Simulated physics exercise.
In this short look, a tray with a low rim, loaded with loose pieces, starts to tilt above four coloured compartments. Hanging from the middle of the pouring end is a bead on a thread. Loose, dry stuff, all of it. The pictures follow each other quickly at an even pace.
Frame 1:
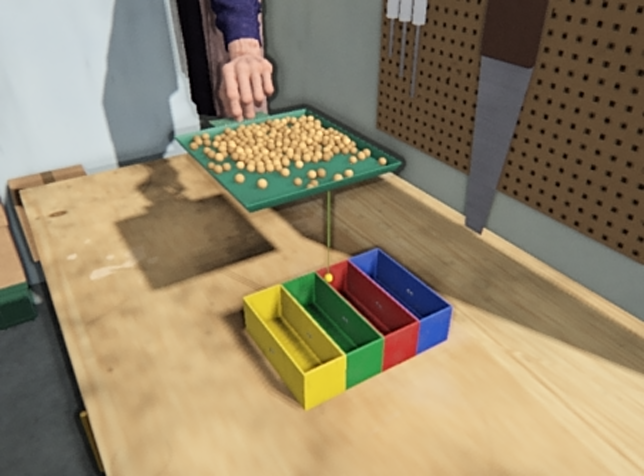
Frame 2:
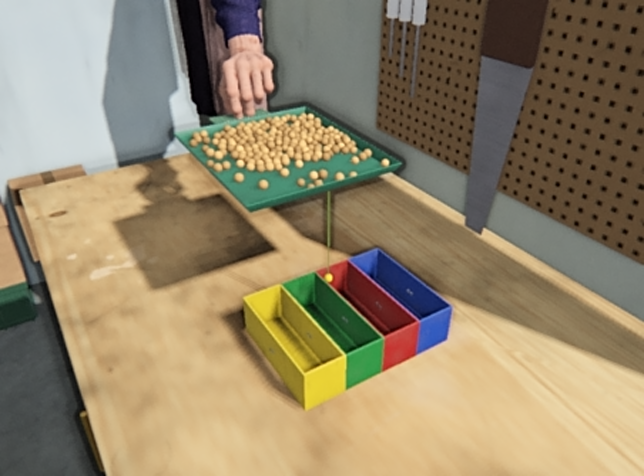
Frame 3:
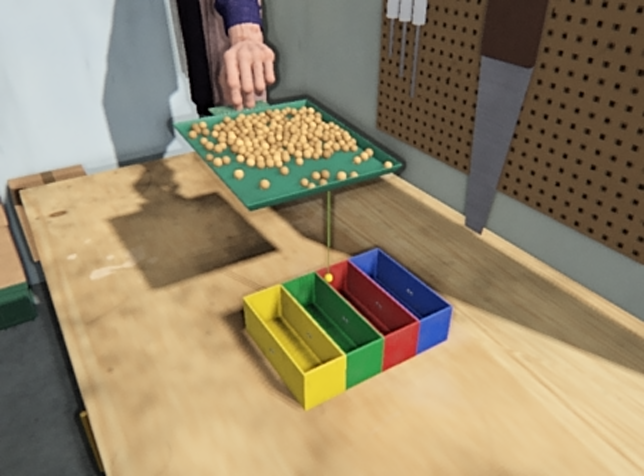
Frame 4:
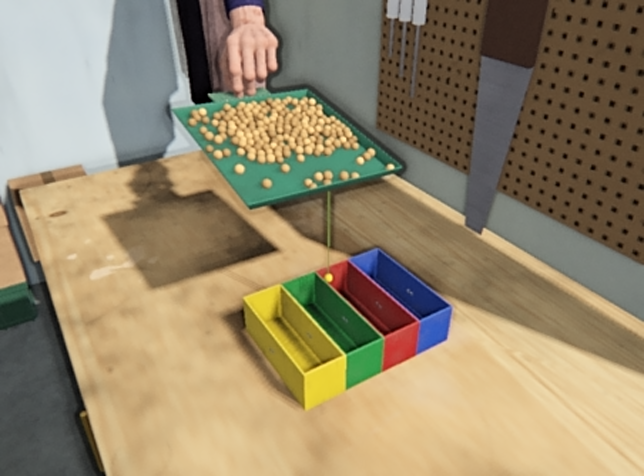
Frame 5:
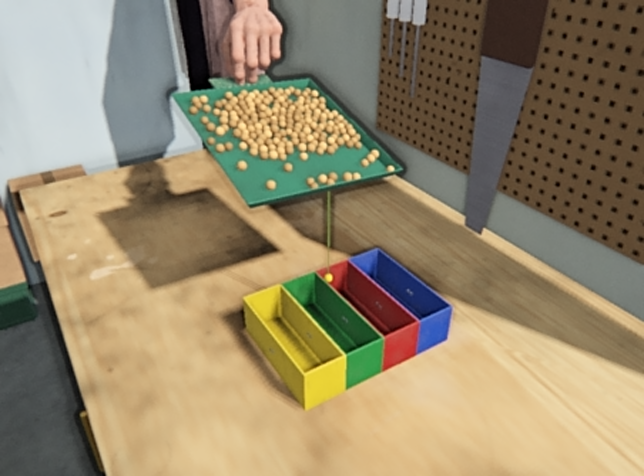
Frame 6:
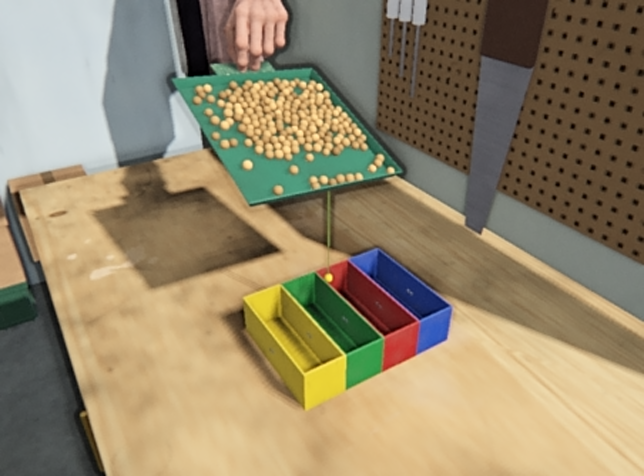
On a wooden workbench beside a pegboard wall, a hand at the far edge of a green tray of round wooden beads gradually raises that side, tilting the tray above yellow, green, red and blue compartments as the beads shift slightly.
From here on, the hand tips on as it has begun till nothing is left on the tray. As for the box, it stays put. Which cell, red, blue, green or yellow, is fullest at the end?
The blue cell is fullest at the end.
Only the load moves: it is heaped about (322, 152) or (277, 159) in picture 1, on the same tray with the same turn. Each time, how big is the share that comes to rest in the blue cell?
Around 40 percent the first time, around 30 percent the second.
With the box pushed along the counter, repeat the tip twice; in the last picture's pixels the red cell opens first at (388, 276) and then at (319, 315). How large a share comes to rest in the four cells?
Close to 80 %, followed by close to 30 %.
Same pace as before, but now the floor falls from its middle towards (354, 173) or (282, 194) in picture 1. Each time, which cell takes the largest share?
First try: The blue cell. Second try: That yellow cell.
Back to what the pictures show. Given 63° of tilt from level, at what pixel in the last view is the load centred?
Somewhere near pixel (387, 244).
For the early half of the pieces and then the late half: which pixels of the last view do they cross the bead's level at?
I'd say around (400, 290) at first, then around (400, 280).
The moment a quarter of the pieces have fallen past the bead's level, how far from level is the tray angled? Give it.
Angle: Close to 60°.
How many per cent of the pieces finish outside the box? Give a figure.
About 30 per cent.
Shortly afterwards, tray tipped steeply; near a quarter on the tray; a little in the blue cell; a little in the red cell; a little in the green cell; only a few in the yellow cell; near half falling or outside the box.
Next, tray tipped past a quarter turn; near a third in the blue cell; near a quarter in the red cell; a little in the green cell; a little in the yellow cell; near a quarter falling or outside the box.
Some moments later, tray tipped past a quarter turn; near a third in the blue cell; near a quarter in the red cell; a little in the green cell; a little in the yellow cell; near a quarter falling or outside the box.
In the end, tray tipped past a quarter turn; near a third in the blue cell; near a quarter in the red cell; a little in the green cell; a little in the yellow cell; near a quarter outside the box.
